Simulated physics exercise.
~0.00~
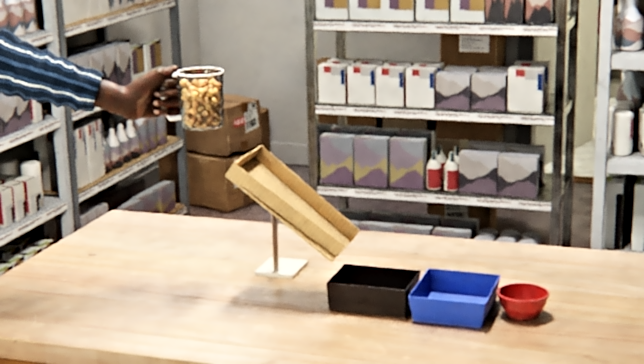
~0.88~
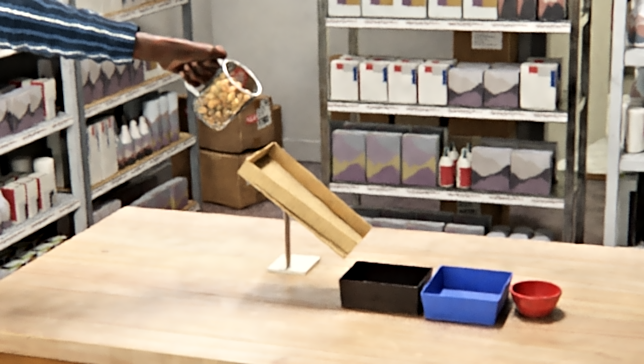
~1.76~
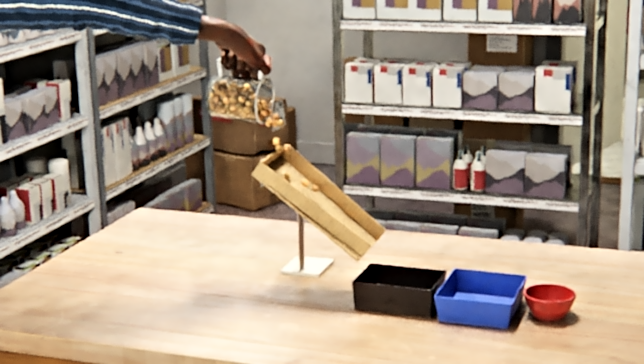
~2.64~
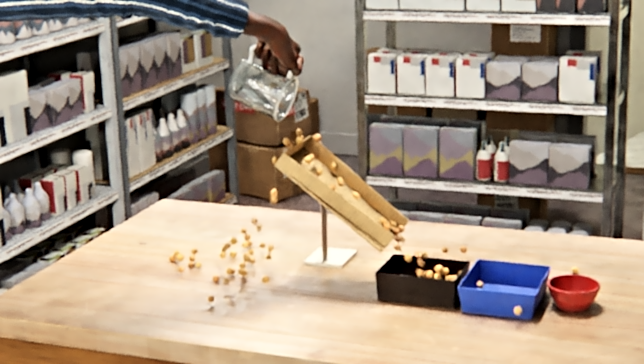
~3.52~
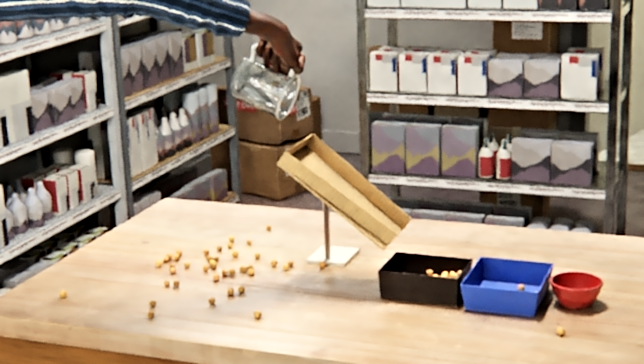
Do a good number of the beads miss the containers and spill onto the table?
Yes, a good share of them end up scattered over the tabletop. Many others go into the black tin, while the blue tin gets very few and the red bowl stays empty.
